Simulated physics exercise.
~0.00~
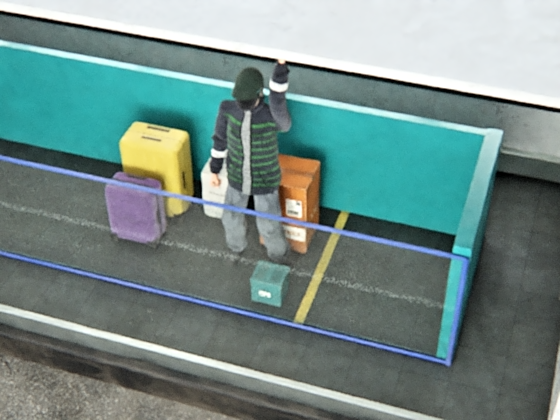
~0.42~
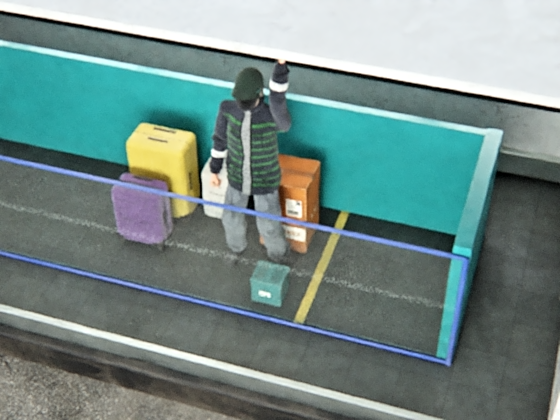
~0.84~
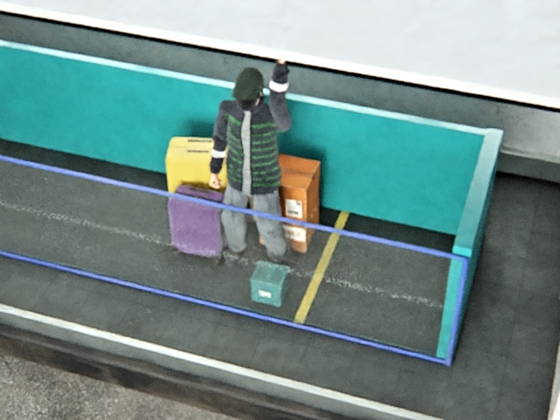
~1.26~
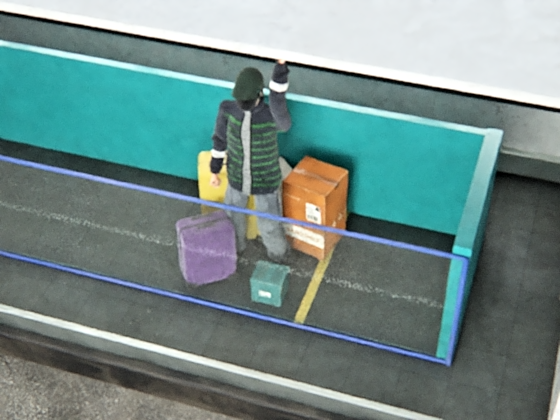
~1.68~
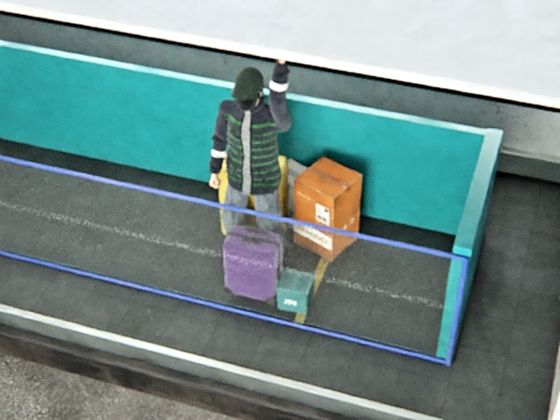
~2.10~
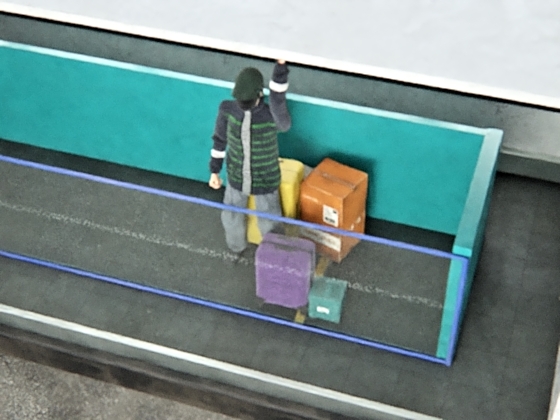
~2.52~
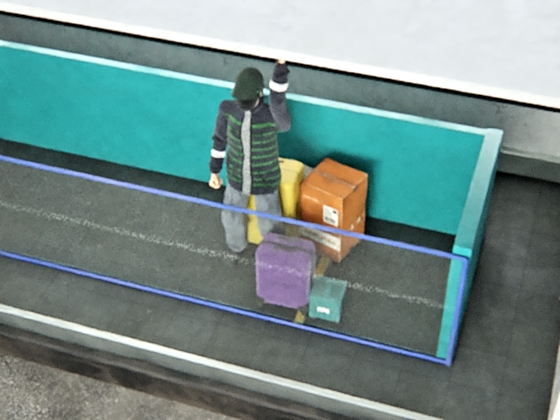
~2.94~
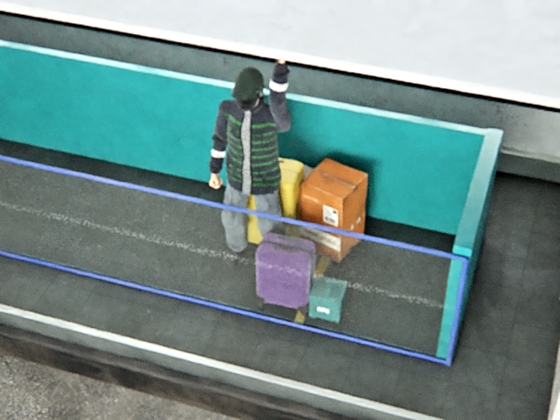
On board a shuttle, a passenger stood steady with one arm raised while the purple and yellow cases slid right, then the orange bag and the teal tub shifted too, until everything stopped, with the tub across the yellow line.
